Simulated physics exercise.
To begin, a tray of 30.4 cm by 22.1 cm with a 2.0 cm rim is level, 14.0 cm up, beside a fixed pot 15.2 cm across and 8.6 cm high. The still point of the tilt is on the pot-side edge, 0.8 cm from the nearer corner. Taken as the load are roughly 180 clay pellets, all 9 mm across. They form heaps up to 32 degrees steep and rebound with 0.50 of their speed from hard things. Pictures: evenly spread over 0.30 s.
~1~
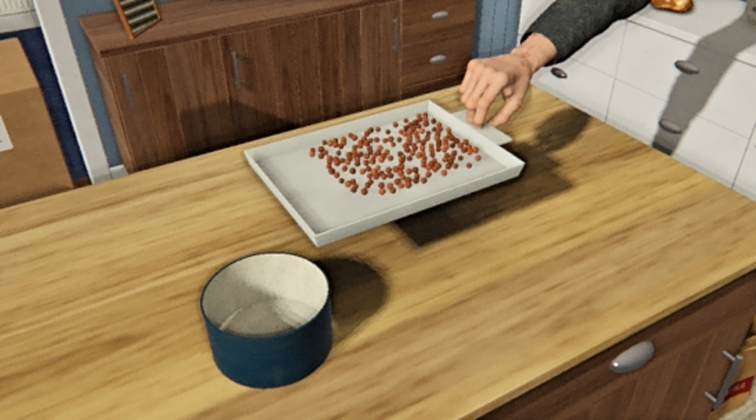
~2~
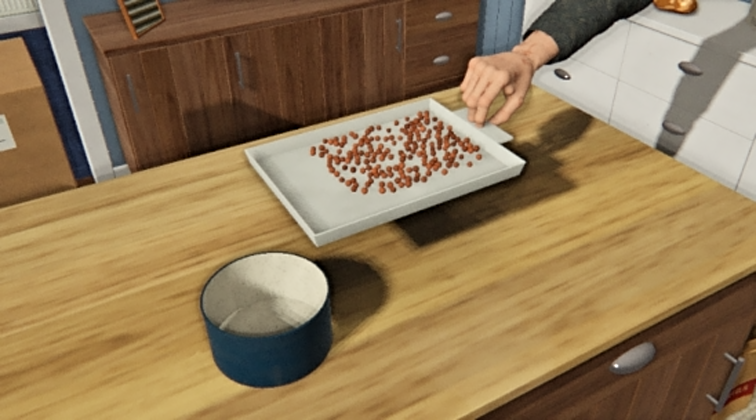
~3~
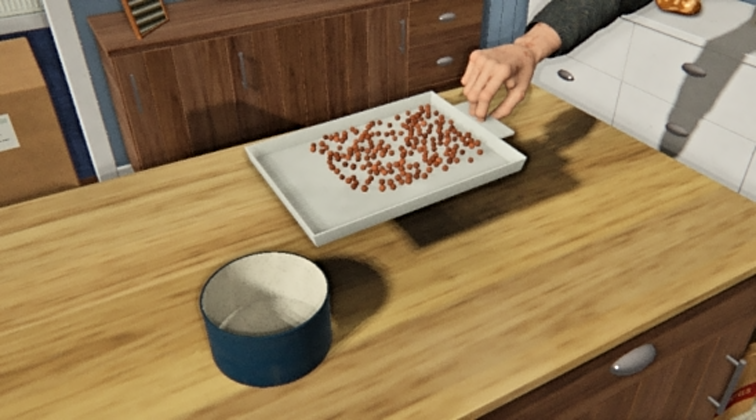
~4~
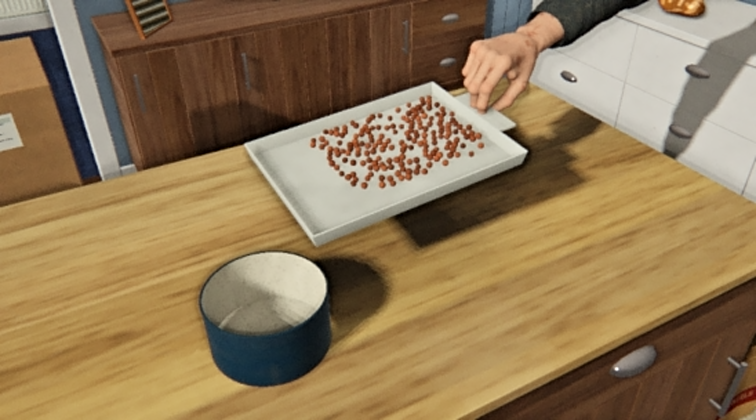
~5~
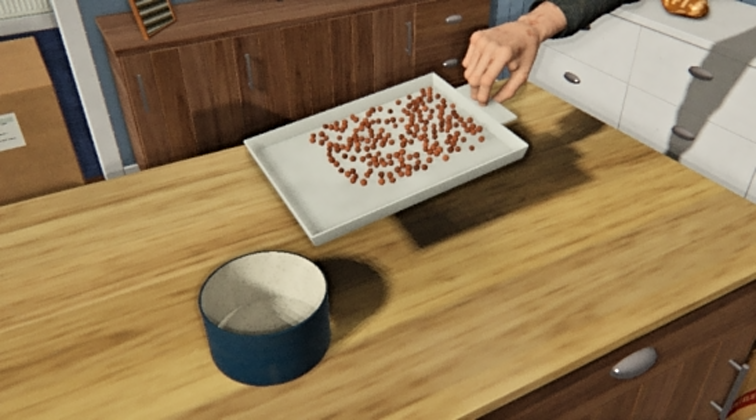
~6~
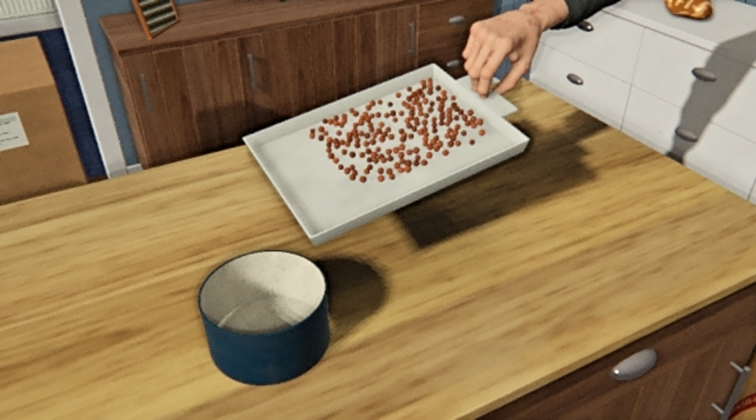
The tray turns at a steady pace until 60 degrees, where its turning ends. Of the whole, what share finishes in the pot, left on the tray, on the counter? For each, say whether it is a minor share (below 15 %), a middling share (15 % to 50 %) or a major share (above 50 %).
My prediction: Pot: A small fraction, tray: The dominant fraction, counter: A small fraction.
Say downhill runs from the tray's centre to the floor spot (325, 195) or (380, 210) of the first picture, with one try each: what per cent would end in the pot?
I'd put it at roughly 5 per cent for the first tilt and roughly 0 per cent for the second.
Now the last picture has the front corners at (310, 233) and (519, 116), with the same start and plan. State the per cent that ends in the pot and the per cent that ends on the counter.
Split: Pot = 5, counter = 15.
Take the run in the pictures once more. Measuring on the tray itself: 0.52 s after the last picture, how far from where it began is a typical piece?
By then it sits near 12 cm from where it began.
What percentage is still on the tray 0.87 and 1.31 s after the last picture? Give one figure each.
About 100, 90.
Then, 0.52 s after the last picture, tilt 34 degrees; the tray holds 100 %, the pot 0 %.
Then, 0.87 s after the last picture, tilt 50 degrees; the tray holds 100 %, the pot 0 %.
Then, 1.31 s after the last picture, tilt 60 degrees; the tray holds 90 %, the pot 10 %.
In the end, pot 10 %, tray 90 %, counter 0 %.
